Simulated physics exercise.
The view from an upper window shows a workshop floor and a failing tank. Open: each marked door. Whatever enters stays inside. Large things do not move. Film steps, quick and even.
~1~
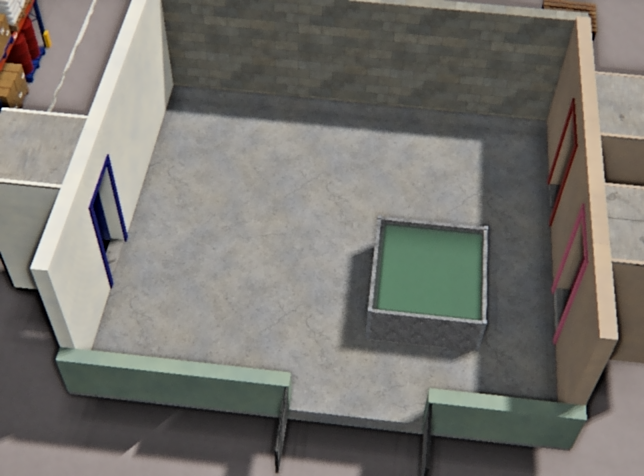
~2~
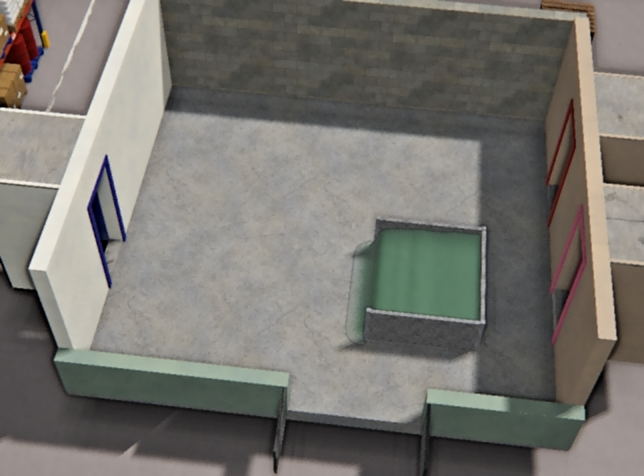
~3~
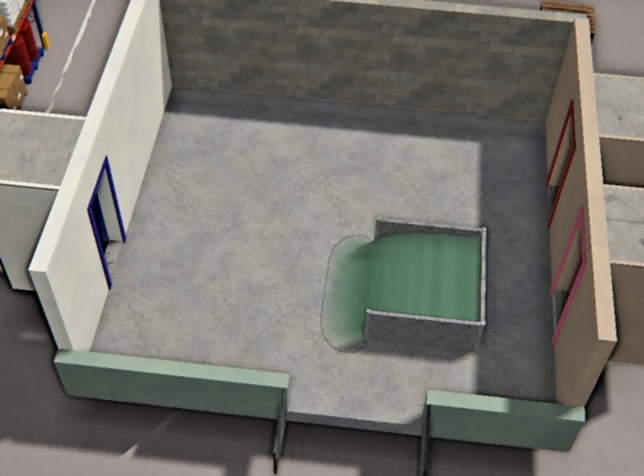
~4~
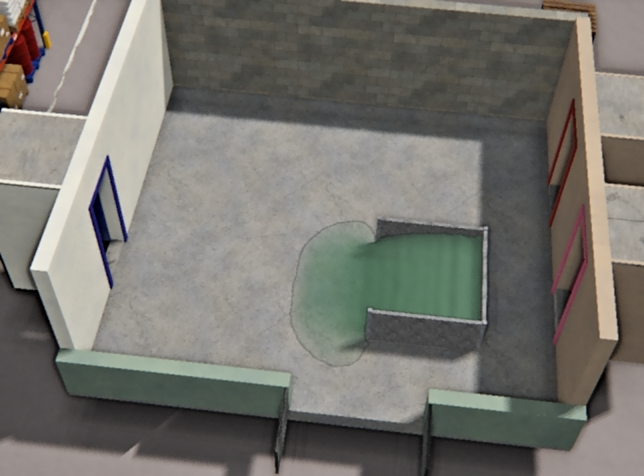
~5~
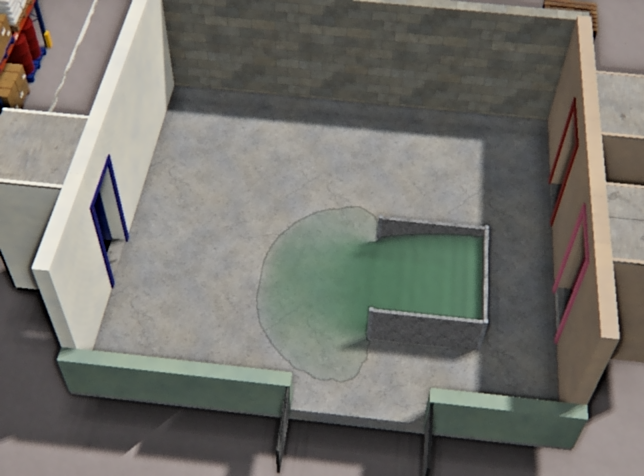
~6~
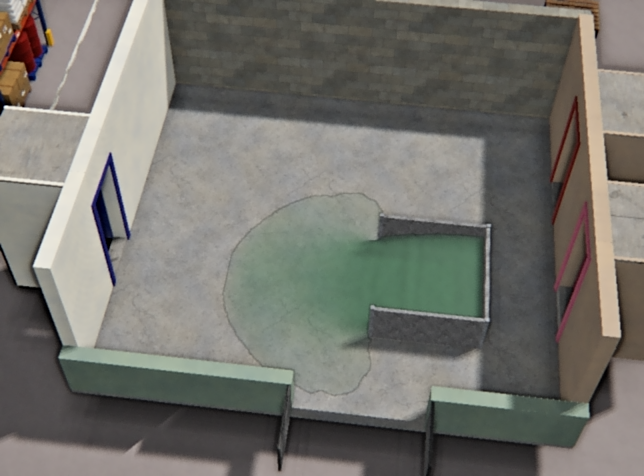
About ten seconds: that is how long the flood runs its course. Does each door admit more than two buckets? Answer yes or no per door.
Answers: The red door: No; the blue door: Yes; the pink door: No.
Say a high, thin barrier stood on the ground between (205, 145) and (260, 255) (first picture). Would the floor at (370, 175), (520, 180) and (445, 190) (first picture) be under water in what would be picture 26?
Listed order: Spared, spared, spared.
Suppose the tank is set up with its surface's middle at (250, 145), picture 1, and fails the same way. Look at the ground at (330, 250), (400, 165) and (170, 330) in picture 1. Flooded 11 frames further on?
So, in the order given, I'd say unaffected, unaffected, soaked through.
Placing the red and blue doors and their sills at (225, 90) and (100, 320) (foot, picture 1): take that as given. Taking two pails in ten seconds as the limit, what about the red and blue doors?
Checking each in order, the red door spills past the mark, and the blue door spills past the mark.
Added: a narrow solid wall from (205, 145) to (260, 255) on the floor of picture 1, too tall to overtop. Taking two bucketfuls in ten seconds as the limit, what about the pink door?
Result - pink door doesn't reach it.
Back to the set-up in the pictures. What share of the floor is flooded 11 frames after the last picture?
About 45 per cent.
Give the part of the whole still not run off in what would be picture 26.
Roughly 90 per cent.
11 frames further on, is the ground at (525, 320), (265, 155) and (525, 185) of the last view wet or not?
Taking them as listed, they are spared, waterlogged and spared.
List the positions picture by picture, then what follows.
In the first picture, the water tank at (429, 271) is whole and still.
In the second picture, water pours out at (373, 283) and has run to (362, 342).
In the third picture, the front is at (343, 347), out from the gap at (373, 285).
In the fourth picture, the front is at (318, 353), out from the gap at (374, 285).
In the fifth picture, water pours out at (376, 284) and has run to (263, 315).
In the sixth picture, water pours out at (377, 283) and has run to (228, 297).
A moment on, water covers 40 % of the floor; the red door not reached, the blue door under two buckets in, the pink door not reached.
Next, water covers 45 % of the floor; the red door not reached, the blue door far over two buckets in, the pink door not reached.
Then, water covers 50 % of the floor; the red door not reached, the blue door far over two buckets in, the pink door not reached.
Later, water covers 60 % of the floor; the red door not reached, the blue door far over two buckets in, the pink door not reached.
In the end, water covers 90 % of the floor; the red door under two buckets in, the blue door far over two buckets in, the pink door not reached.
